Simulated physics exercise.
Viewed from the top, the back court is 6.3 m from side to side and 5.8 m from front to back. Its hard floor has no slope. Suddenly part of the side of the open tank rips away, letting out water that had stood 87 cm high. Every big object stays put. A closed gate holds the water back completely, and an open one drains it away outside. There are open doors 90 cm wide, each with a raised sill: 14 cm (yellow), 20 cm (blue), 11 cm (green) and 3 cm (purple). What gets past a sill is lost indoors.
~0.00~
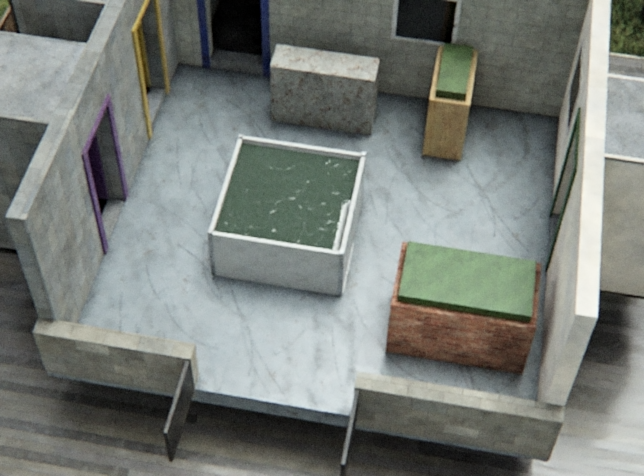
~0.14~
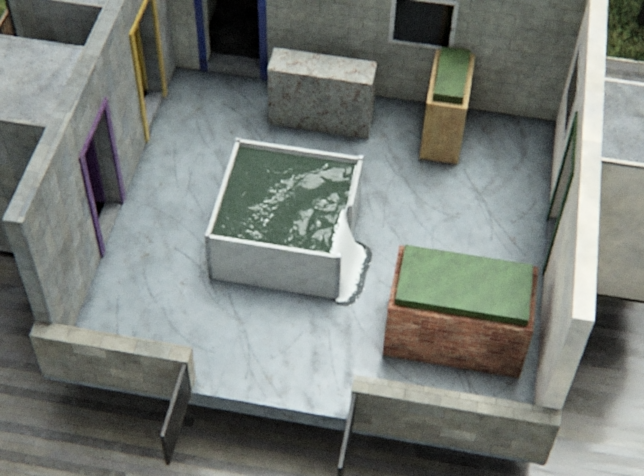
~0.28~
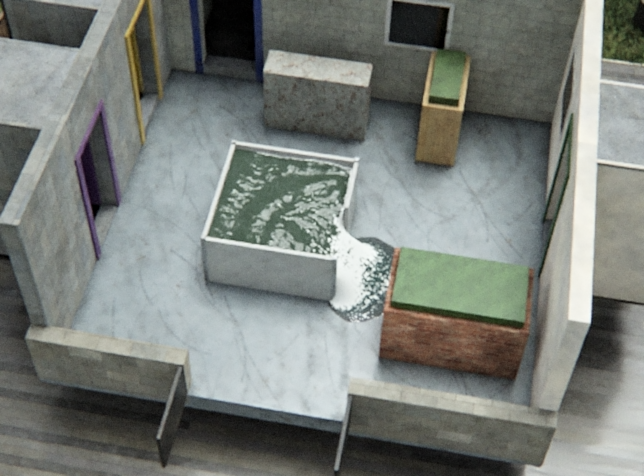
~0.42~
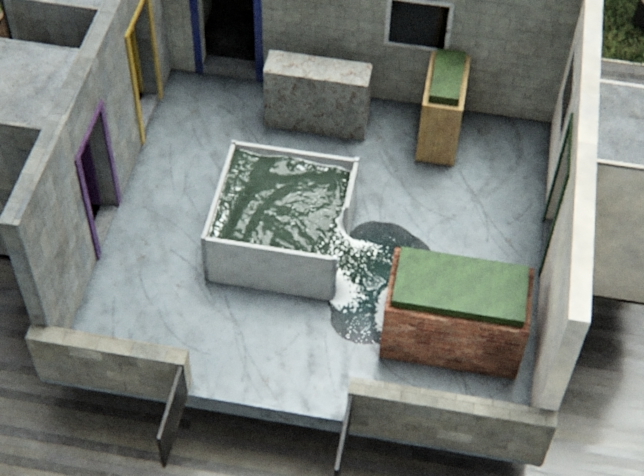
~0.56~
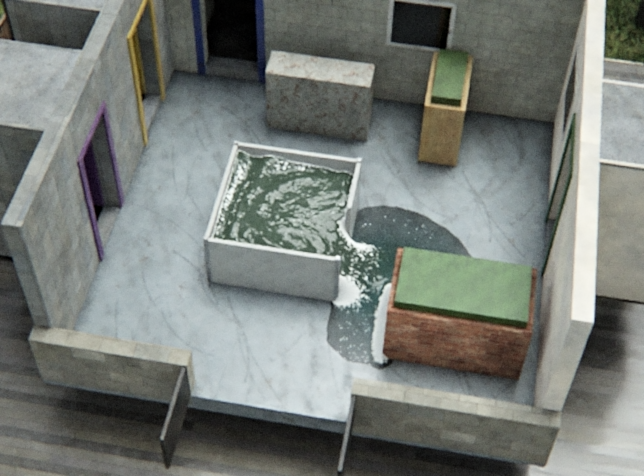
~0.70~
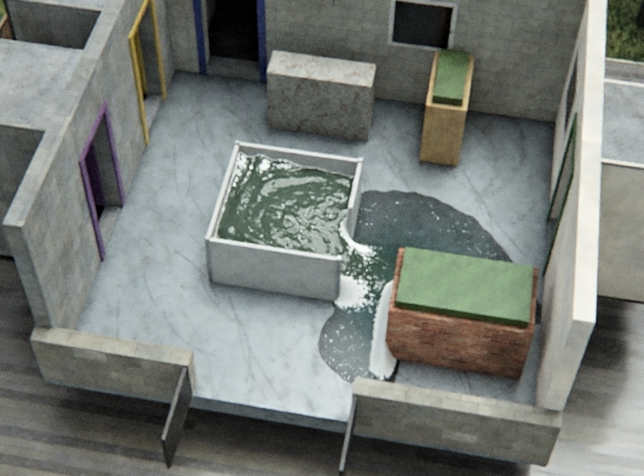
Dark green water lies still in a white open tank at the centre of a grey walled court, seen from high above. A speckled stone block stands behind it, a narrow green-topped one at back right, a reddish-brown one at front right, and purple, yellow and blue doorways line the walls. The tank's right side breaks open and foaming water pours out, spreading around the reddish block as the view shifts slightly.
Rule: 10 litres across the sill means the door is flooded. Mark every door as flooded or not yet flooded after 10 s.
After that time, yellow door: Not yet flooded; blue door: Not yet flooded; green door: Flooded; purple door: Not yet flooded.
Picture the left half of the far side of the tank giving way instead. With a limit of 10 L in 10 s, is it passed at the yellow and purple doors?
The yellow door comes out more than that and the purple door less than that.
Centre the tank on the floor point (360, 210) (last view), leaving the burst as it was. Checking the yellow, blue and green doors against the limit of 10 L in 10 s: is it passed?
Yellow gets no more than that, blue gets no more than that, green gets more than that.
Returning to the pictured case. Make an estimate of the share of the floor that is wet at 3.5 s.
40 %.
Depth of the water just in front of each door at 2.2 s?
You'd see yellow at 0 cm, blue at 0 cm, green at 28 cm and purple at 0 cm.
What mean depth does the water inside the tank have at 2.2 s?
It averages close to 41 centimetres.
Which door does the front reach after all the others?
It's the purple door that comes last.
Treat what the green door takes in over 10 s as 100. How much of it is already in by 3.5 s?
Around 75 percent.
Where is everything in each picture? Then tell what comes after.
In the first frame, the open tank at (289, 196) is whole and still, 87 cm deep.
In the second frame, water pours out at (341, 259) and has run 0.5 m, to (339, 302); typically 8 cm deep outside, 87 cm at the open tank's back.
In the third frame, water pours out at (337, 261) and has run 0.9 m, to a hidden place; typically 12 cm deep outside, 87 cm at the open tank's back.
In the fourth frame, water pours out at (337, 263) and has run 1.5 m, to a hidden place; typically 10 cm deep outside, 80 cm at the open tank's back.
In the fifth frame, water pours out at (340, 263) and has run 2.1 m, to a hidden place; typically 7 cm deep outside, 74 cm at the open tank's back.
In the sixth frame, the front is at a hidden place, 2.8 m from the gap at (341, 262); 4.5 m2 of floor is under water; 75 cm left at the back of the open tank.
After 1.4 s water covers 25 % of the floor and is deepest (55 cm) near (389, 298); yellow door not reached, blue door not reached, green door 27 cm at the sill, 15 L in, purple door not reached.
After 2.2 s water covers 35 % of the floor and is deepest (38 cm) near (389, 298); yellow door not reached, blue door not reached, green door 28 cm at the sill, 97 L in, purple door not reached.
After 3.5 s water covers 40 % of the floor and is deepest (30 cm) near (466, 117); yellow door not reached, blue door not reached, green door 20 cm at the sill, 170 L in, purple door not reached.
After 6.0 s water covers 55 % of the floor and is deepest (22 cm) near (531, 299); yellow door not reached, blue door 2 cm at the sill, 0 L in, green door 10 cm at the sill, 216 L in, purple door not reached.
After 10.0 s water covers 85 % of the floor and is deepest (12 cm) near (465, 125); yellow door 2 cm at the sill, 0 L in, blue door 1 cm at the sill, 0 L in, green door 7 cm at the sill, 219 L in, purple door 3 cm at the sill, 0 L in.
